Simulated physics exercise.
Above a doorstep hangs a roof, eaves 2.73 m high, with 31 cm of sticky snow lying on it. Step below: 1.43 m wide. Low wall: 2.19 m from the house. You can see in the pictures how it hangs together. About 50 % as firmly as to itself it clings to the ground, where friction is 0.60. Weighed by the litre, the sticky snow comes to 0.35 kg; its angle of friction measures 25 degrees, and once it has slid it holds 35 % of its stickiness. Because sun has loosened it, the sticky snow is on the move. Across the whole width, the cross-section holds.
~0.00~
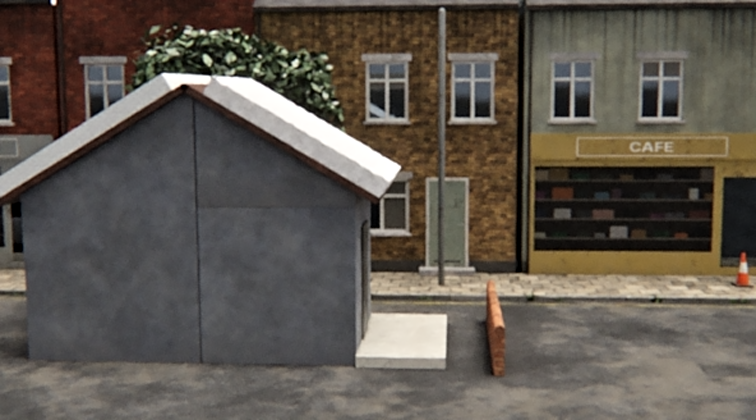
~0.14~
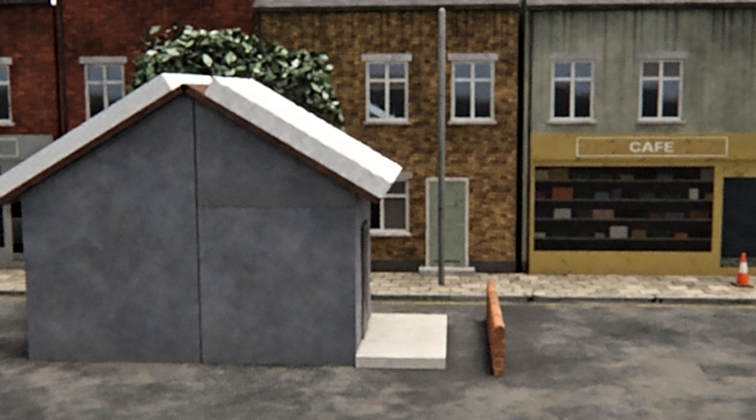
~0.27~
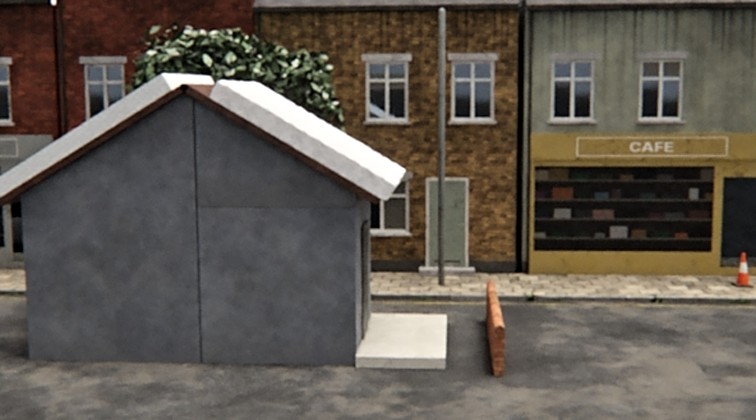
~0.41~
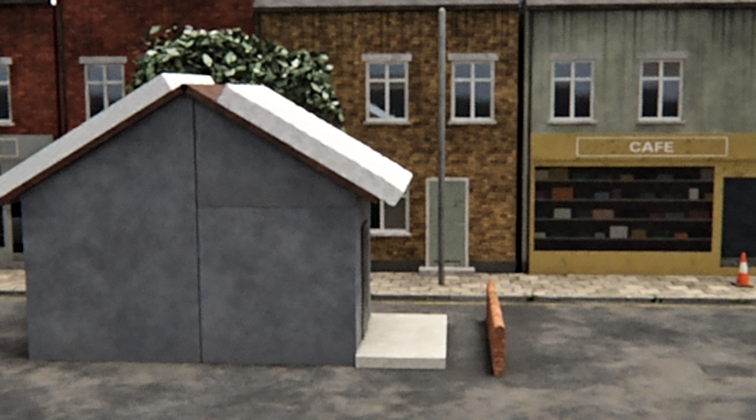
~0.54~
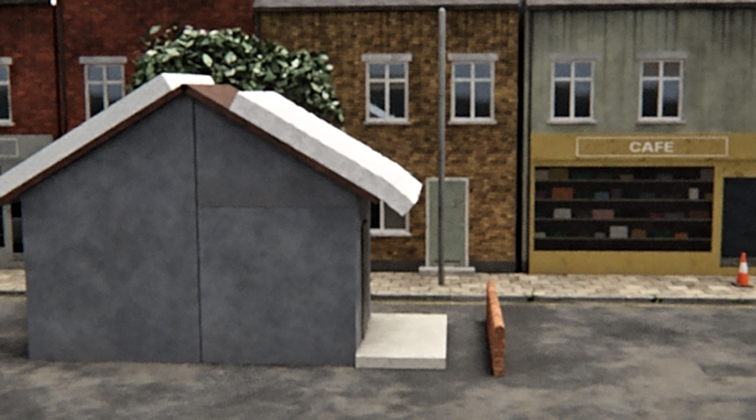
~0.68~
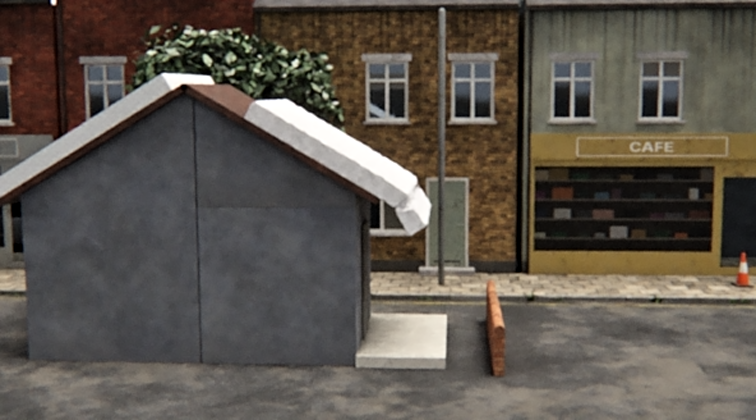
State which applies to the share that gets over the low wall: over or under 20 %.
That value is over.
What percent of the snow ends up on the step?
Roughly 14 percent.
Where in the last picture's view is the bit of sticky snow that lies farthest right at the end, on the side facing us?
Position: About (658, 372).
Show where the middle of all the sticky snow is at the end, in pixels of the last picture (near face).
Around (500, 353).
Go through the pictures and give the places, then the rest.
In the first frame, foremost bit of the sticky snow at (388, 184), 2 % of it past the eaves, in one piece.
In the second frame, foremost bit of the sticky snow at (390, 185), its middle shifted 2.7 cm, 3 % of it past the eaves, in one piece.
In the third frame, foremost bit of the sticky snow at (394, 188), its middle shifted 11 cm, 6 % of it past the eaves, in one piece.
In the fourth frame, foremost bit of the sticky snow at (402, 193), its middle shifted 26 cm, 10 % of it past the eaves, in one piece.
In the fifth frame, foremost bit of the sticky snow at (413, 203), its middle shifted 47 cm, 17 % of it past the eaves, cracking.
In the sixth frame, foremost bit of the sticky snow at (424, 224), its middle shifted 76 cm, 25 % of it past the eaves, cracking.
After 1.10 s, 60 % is still on the roof and 0 % is past the low wall.
After 1.60 s, none is still on the roof and 3 % is past the low wall.
After 2.10 s, none is still on the roof and 29 % is past the low wall.
After 2.60 s, none is still on the roof and 29 % is past the low wall.
After 2.80 s, none is still on the roof and 29 % is past the low wall.
